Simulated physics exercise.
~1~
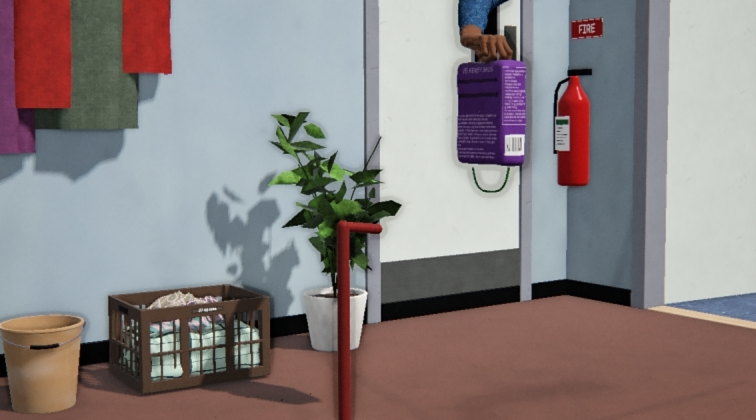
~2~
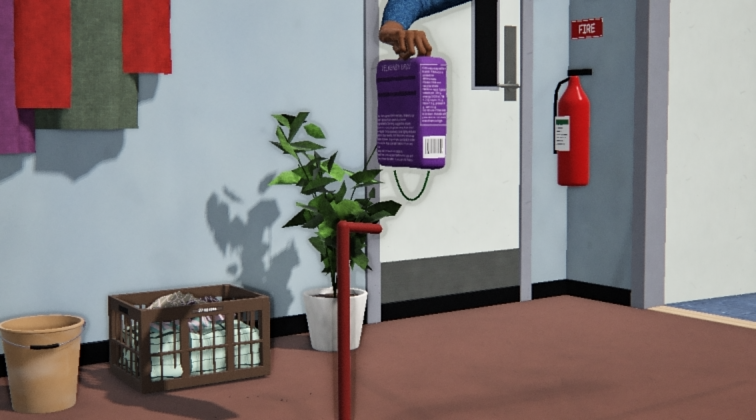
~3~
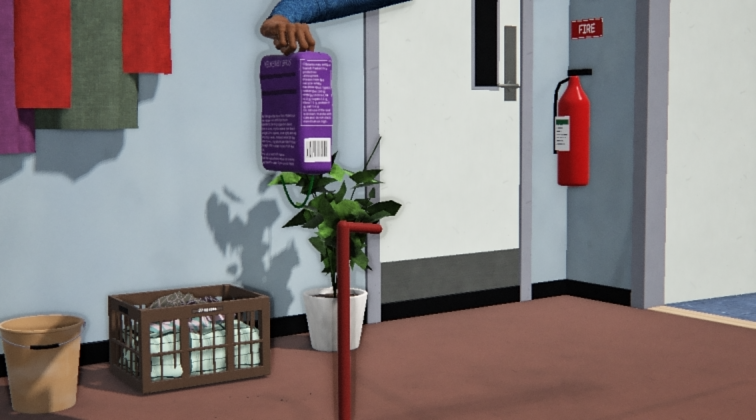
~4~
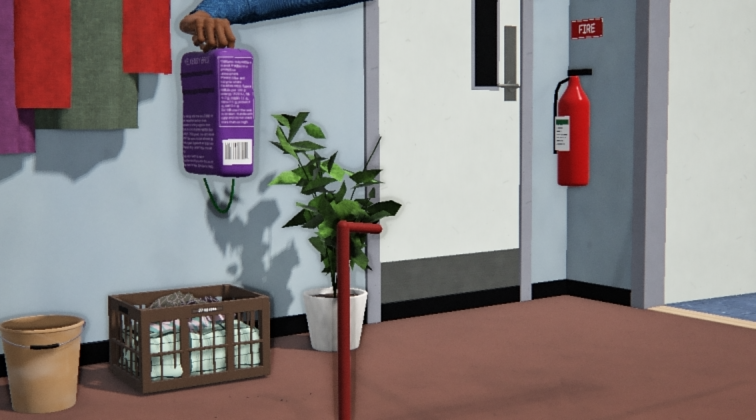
The video shows a hand carrying a purple sack with a loop of shoelace dangling beneath it leftward across a room, over a red hooked post and past a potted plant, until it is clear of the post, the loop hanging free above a crate.
